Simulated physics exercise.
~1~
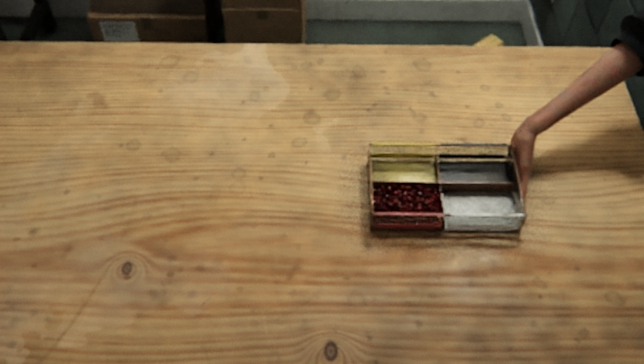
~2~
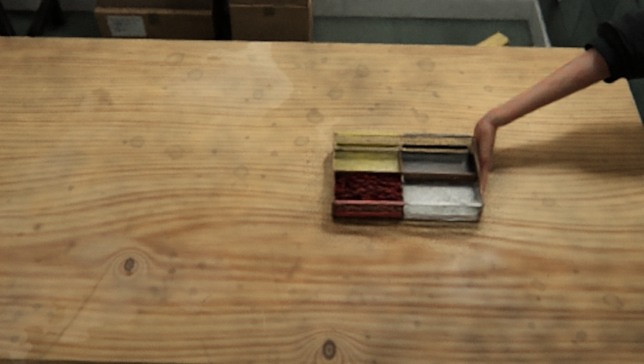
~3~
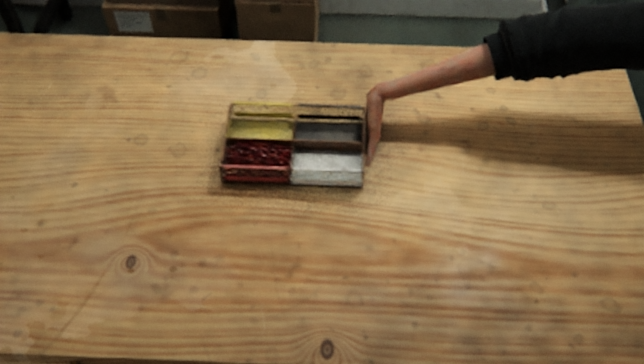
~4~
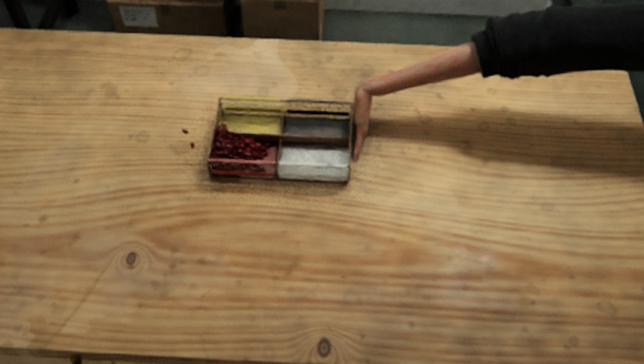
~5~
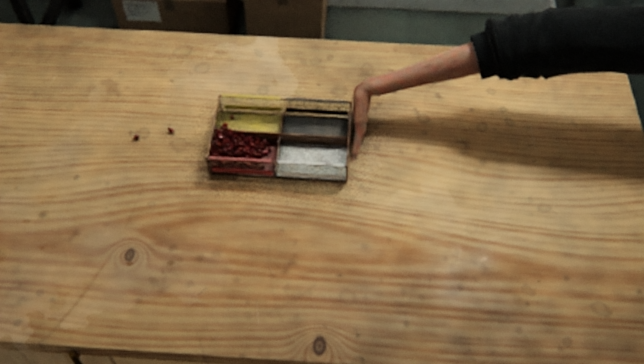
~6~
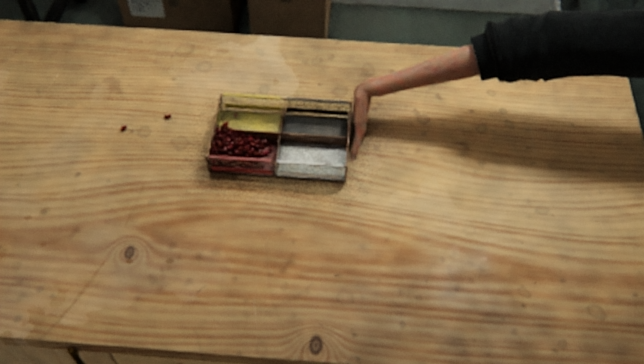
A divided tray with clear walls, pushed by a hand and dark-sleeved arm from the right, slides across a pale wooden table seen from above at an angle. Its four compartments show yellow at the back left, grey at the back right, dark red beans at the front left and white at the front right. The tray travels left and slightly away, then stops abruptly. The red beans surge leftward in their compartment, and two small dark pieces skitter onto the table. They come to rest left of the tray, while the remaining beans settle and the hand stays against its right side.
